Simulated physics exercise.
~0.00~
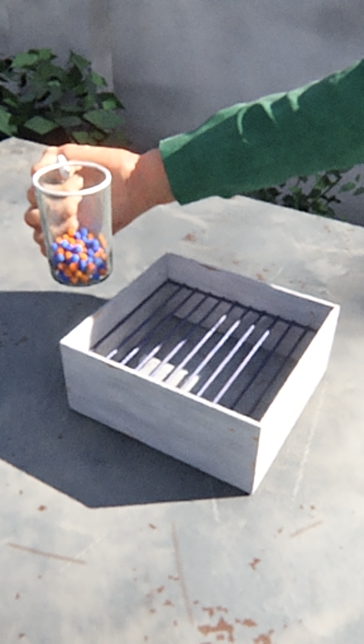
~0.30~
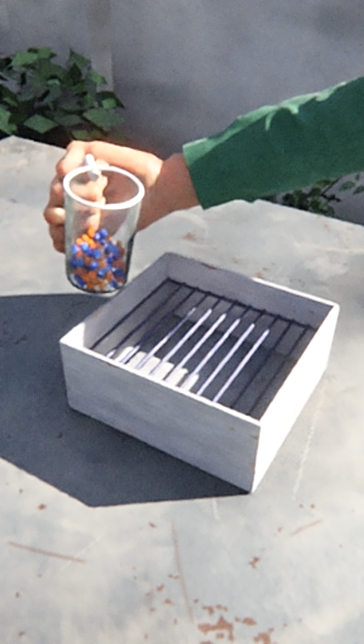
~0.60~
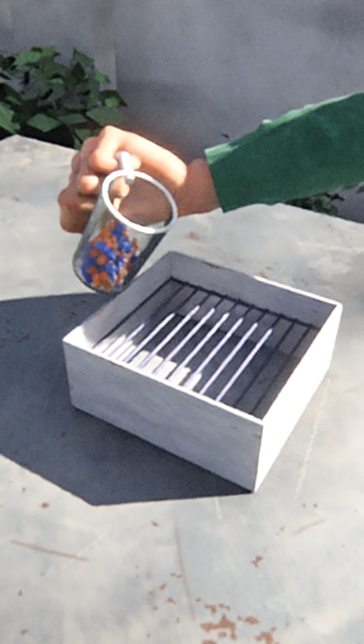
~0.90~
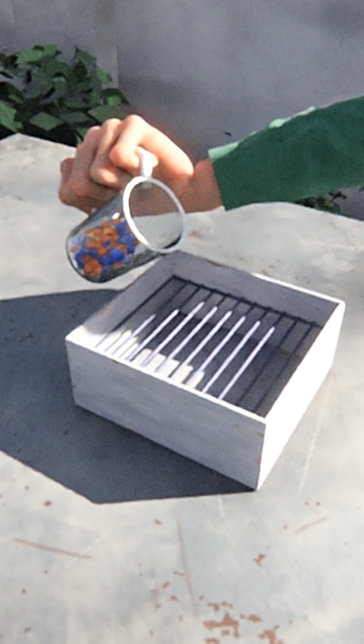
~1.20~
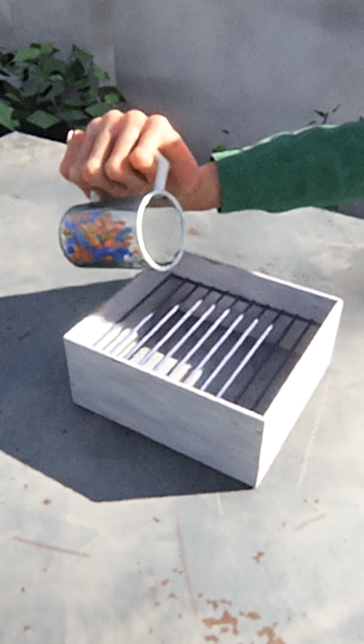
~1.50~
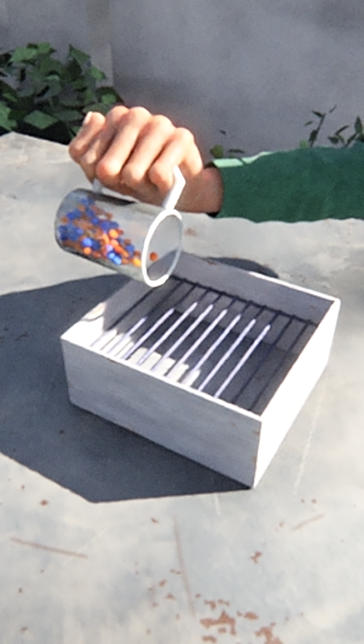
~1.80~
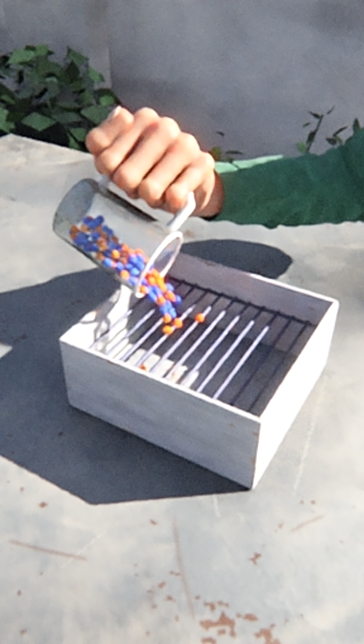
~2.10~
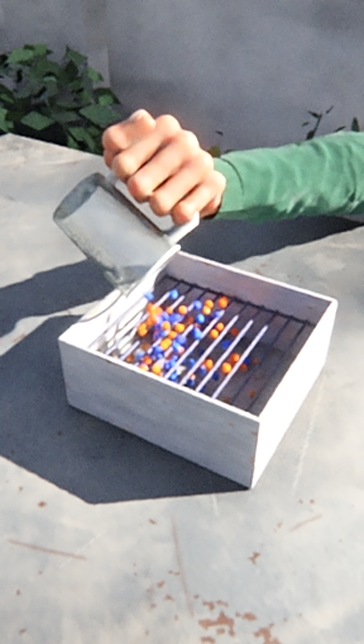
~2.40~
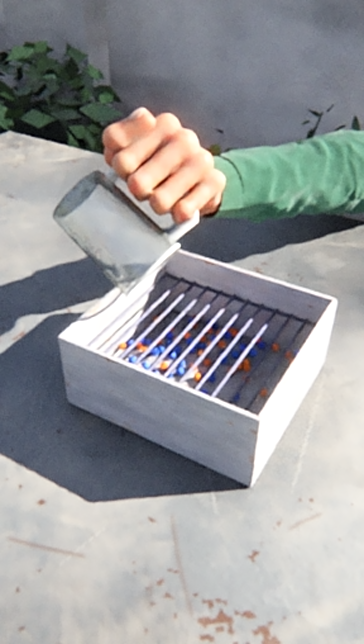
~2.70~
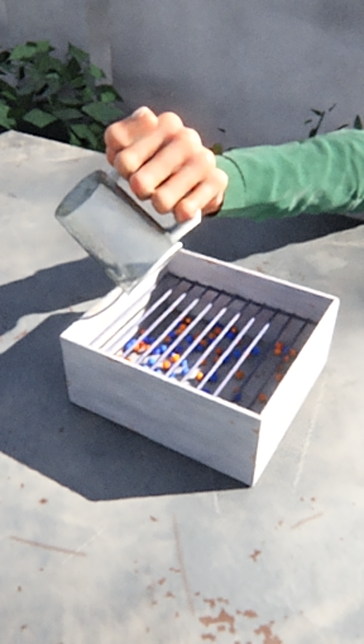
In this clip, a hand in a green sleeve moves a clear cup of small orange and blue pieces right over a pale box fitted with wires, then tips it until it empties. Both colours fall between the wires and end up lying beneath them.
